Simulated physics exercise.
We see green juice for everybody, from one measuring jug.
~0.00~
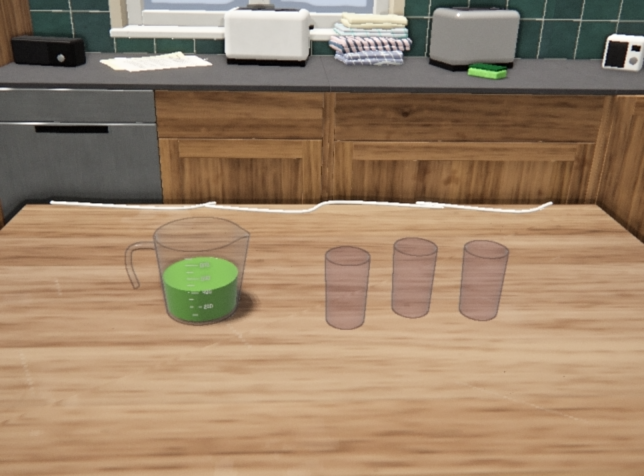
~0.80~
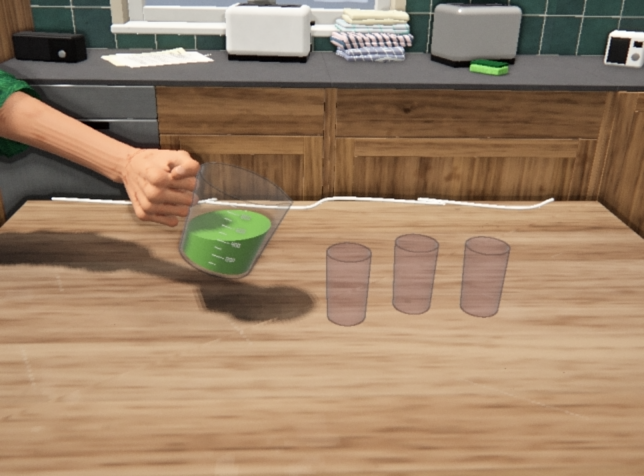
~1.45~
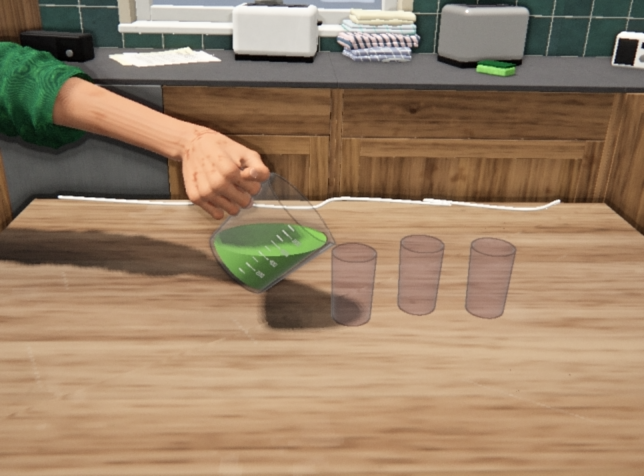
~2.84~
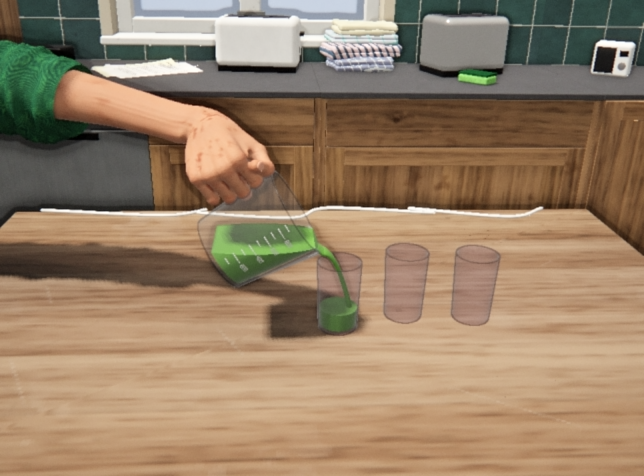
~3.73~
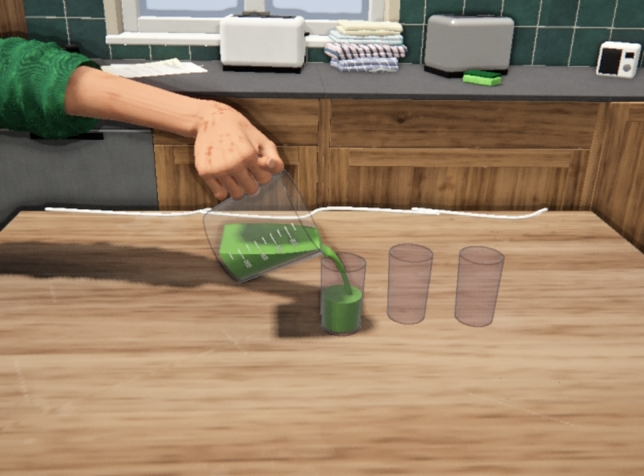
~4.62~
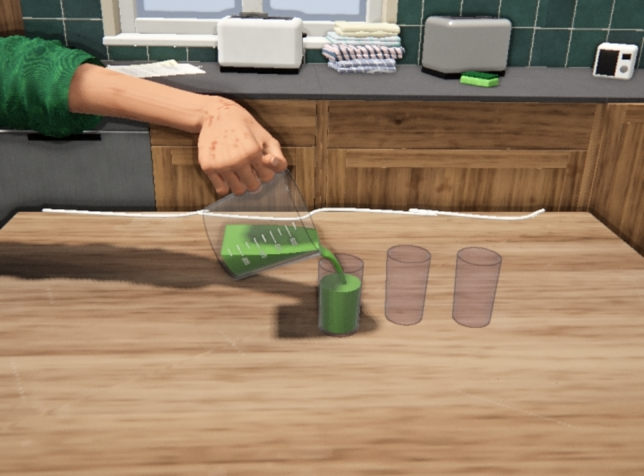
On a wooden kitchen table, a hand lifted a clear measuring jug of green juice, carried it right toward three empty tumblers, tilted it, and poured a stream into the nearest one, its level rising.
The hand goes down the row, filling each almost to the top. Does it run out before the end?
The green juice runs short.
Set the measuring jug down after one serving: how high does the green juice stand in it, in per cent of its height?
About 20 per cent.
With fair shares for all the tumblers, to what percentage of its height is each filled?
Close to 60 %.
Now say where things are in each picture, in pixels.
The first picture shows all stand on the top; measuring jug (201, 269) about half full; three tumblers, the last at (483, 279).
The second picture shows the hand lifts the measuring jug; measuring jug (230, 220) tipped 20° with all of its load; the first is empty.
In the third picture, the measuring jug is brought over; measuring jug (270, 234) tipped 45° with all of its load; three tumblers, the last at (489, 276).
In the fourth picture, a stream runs into the first tumbler; measuring jug (260, 230) tipped 60° with nearly all of its load; the first is about a quarter full.
In the fifth picture, a stream runs into the first tumbler; measuring jug (265, 228) tipped 60° with about three quarters of its load; three tumblers, the last at (478, 285).
In the sixth picture, a stream runs into the first tumbler; measuring jug (264, 225) tipped 65° with about two thirds of its load; the first is about two thirds full.
After 5.2 s, the first is about three quarters full.
After 11.0 s, the first is done and the measuring jug has about half of its load.
After 22.7 s, the measuring jug is empty with one filled and the next at nearly all of a serving.
